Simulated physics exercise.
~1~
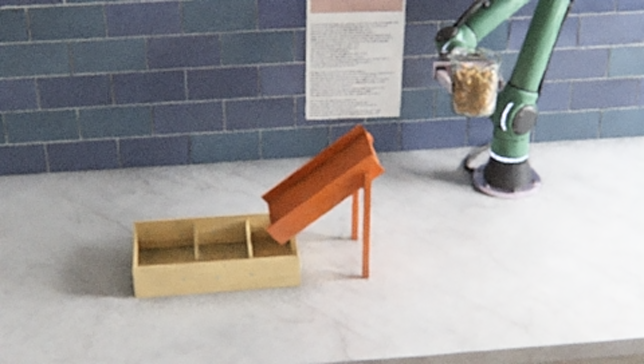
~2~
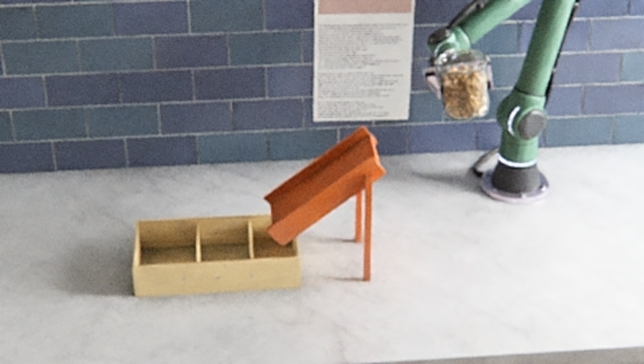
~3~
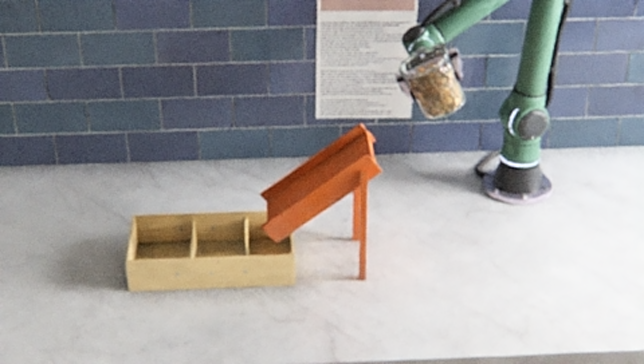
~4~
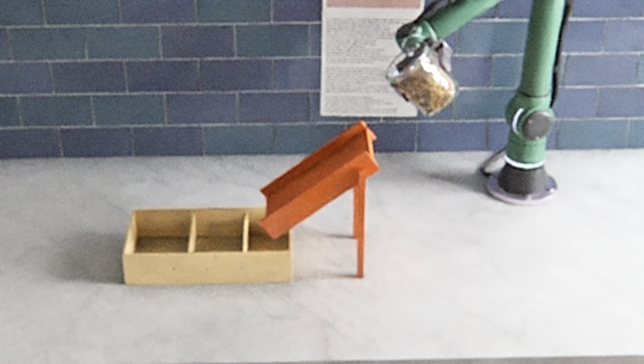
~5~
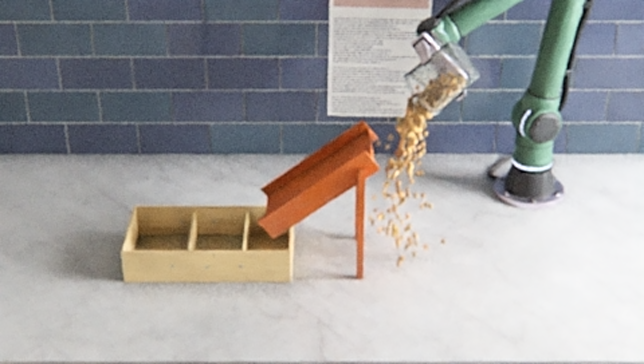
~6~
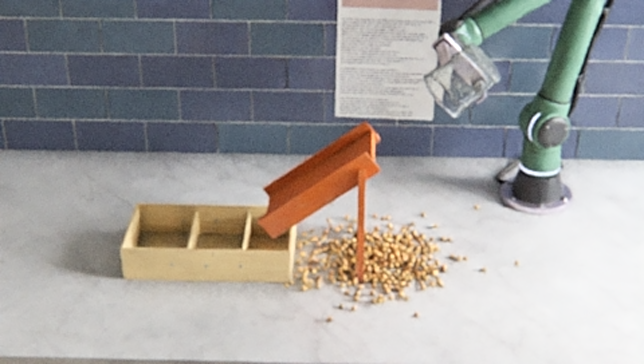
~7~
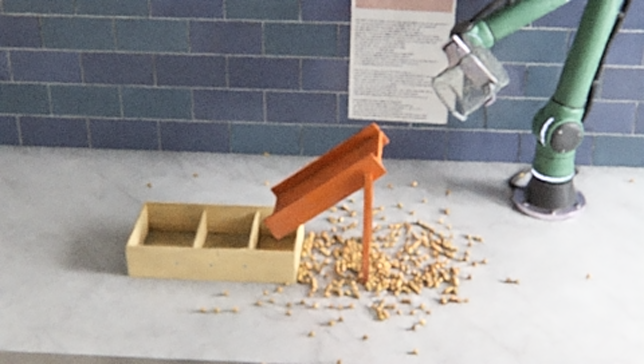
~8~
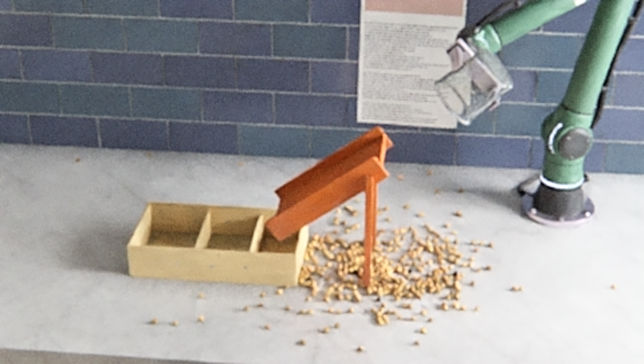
To begin with, a green robot arm grips a clear tumbler filled with dried chickpeas, to the right of an orange chute that slopes down to a wooden box split into three parts. The arm carries the tumbler left towards the chute, leaning it as it goes. It then tips the tumbler over, and the chickpeas pour down just right of the chute's raised end, missing it. They hit the pale counter and scatter around the chute's legs while the emptied tumbler moves back right. Finally, the chickpeas lie spread across the counter, and the box's middle part has received none.
